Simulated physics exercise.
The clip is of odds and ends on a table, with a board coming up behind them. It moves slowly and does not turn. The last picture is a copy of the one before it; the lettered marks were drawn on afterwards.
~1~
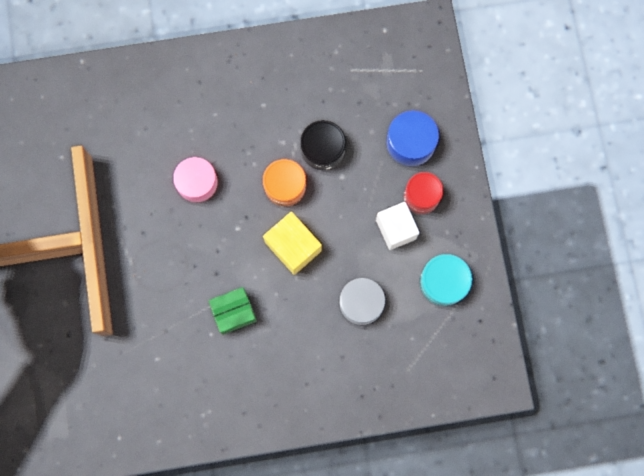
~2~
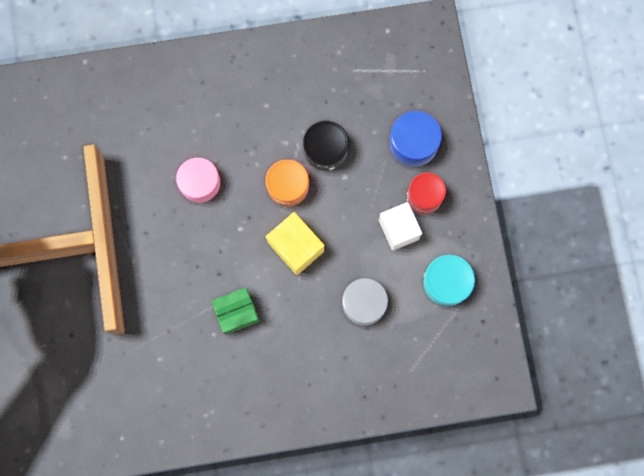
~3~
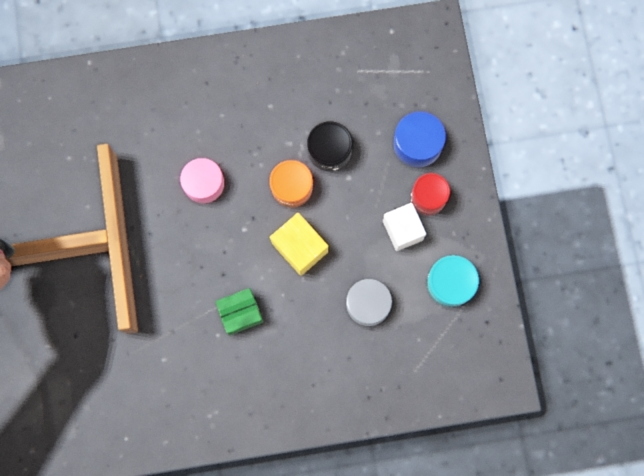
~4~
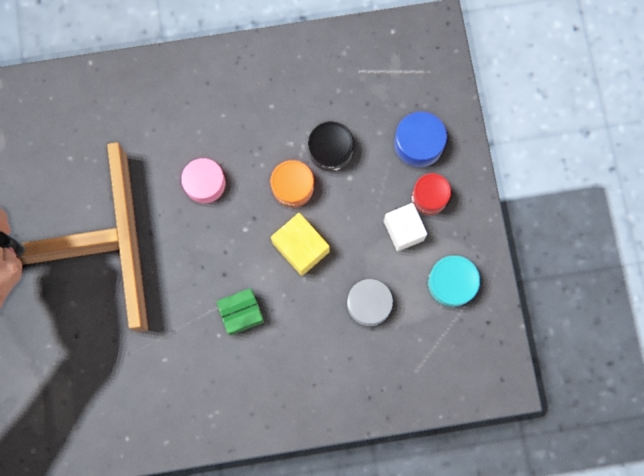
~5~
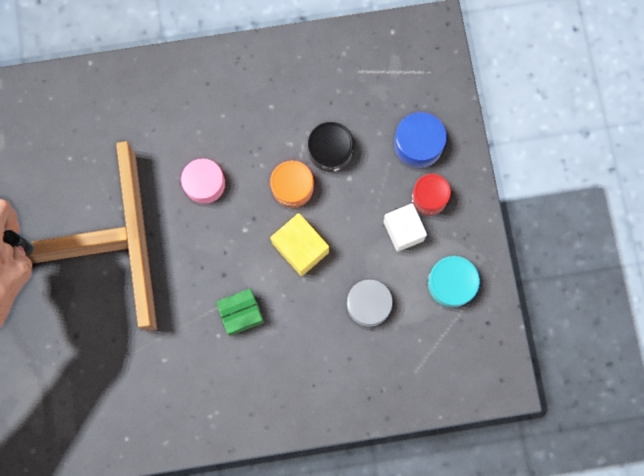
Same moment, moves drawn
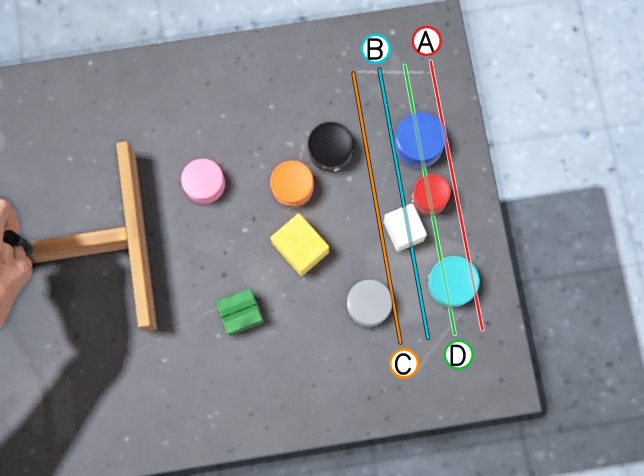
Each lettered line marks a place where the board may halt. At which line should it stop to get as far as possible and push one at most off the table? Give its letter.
It can go as far as D.
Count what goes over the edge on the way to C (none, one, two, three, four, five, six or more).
The count is none.
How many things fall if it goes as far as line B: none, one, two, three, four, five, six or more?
The count is none.
On the marked copy, A at (456, 192); B at (403, 200); C at (376, 204); D at (429, 196).
Taking D. A third of the way, board (239, 216); green box (279, 312); pink tin (261, 172).
Two thirds of the way, board (345, 199); blue pot (428, 139); black tub (386, 118).
When it is over, board (428, 186); blue pot (484, 126); red jar (489, 181); none fallen.
As for the rest, A drops three; B is within the limit but short; C is within the limit but short.
